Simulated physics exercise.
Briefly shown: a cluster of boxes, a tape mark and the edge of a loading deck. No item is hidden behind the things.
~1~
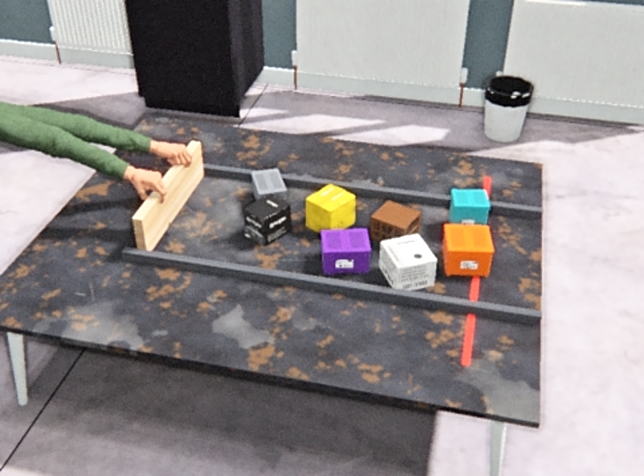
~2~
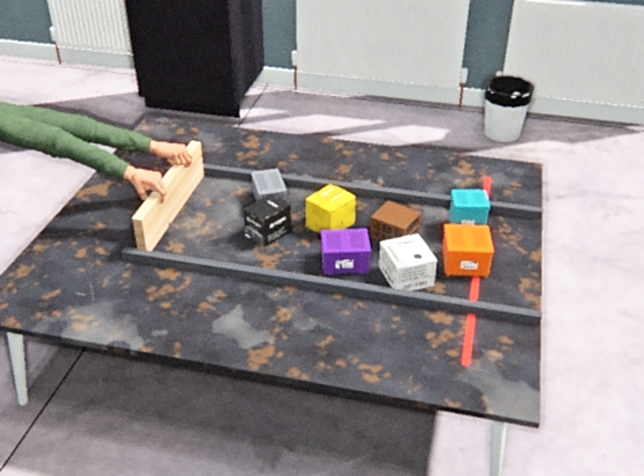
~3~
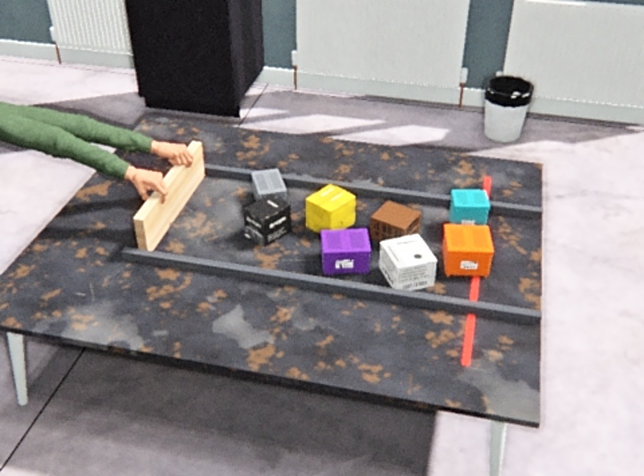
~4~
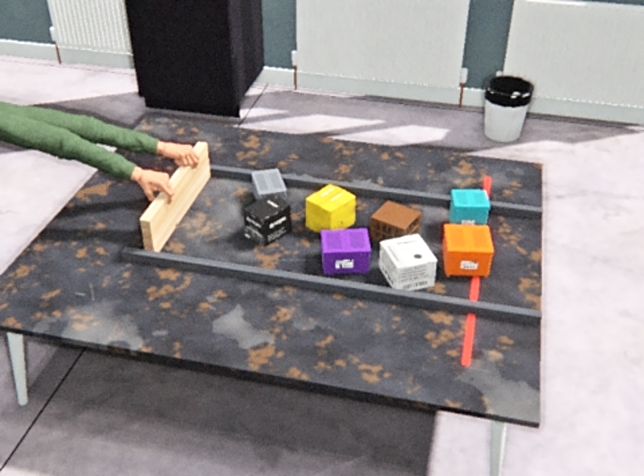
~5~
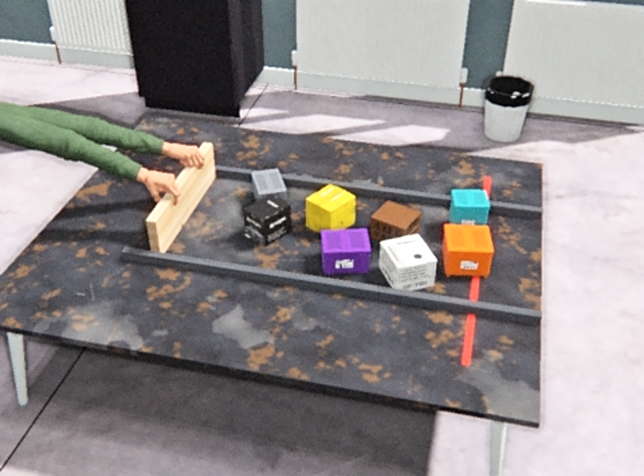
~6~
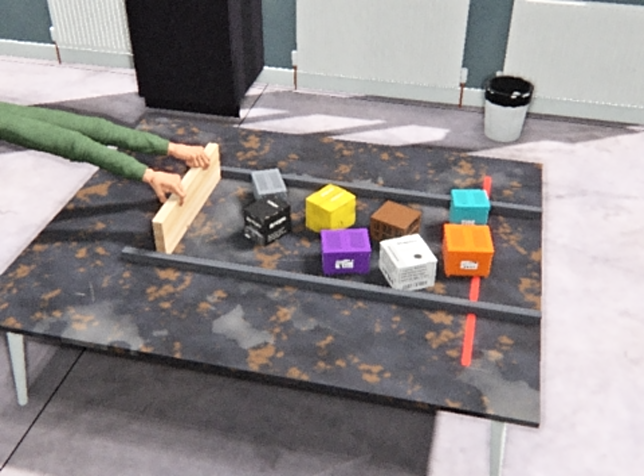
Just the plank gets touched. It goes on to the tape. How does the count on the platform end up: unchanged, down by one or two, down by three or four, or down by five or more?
Watching this, the number dropping off is three to four.
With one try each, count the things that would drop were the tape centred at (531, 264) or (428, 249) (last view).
Counts: 8, 1.
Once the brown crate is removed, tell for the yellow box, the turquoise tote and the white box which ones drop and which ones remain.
Yellow box stays put, turquoise tote goes down, white box goes down.
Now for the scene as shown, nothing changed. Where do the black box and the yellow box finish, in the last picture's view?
The black box settles near (495, 256); as for the yellow box, near (531, 242).
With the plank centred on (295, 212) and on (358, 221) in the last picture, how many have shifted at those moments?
At first I count 3, and then 8.
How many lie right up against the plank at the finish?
Well, it touches 2.
A little later, none off yet; orange tote at rest near (467, 251); turquoise tote at rest near (468, 214); white box at rest near (407, 264).
When it is over, the number that fall off is three or four; down, brown crate, white box and orange tote.
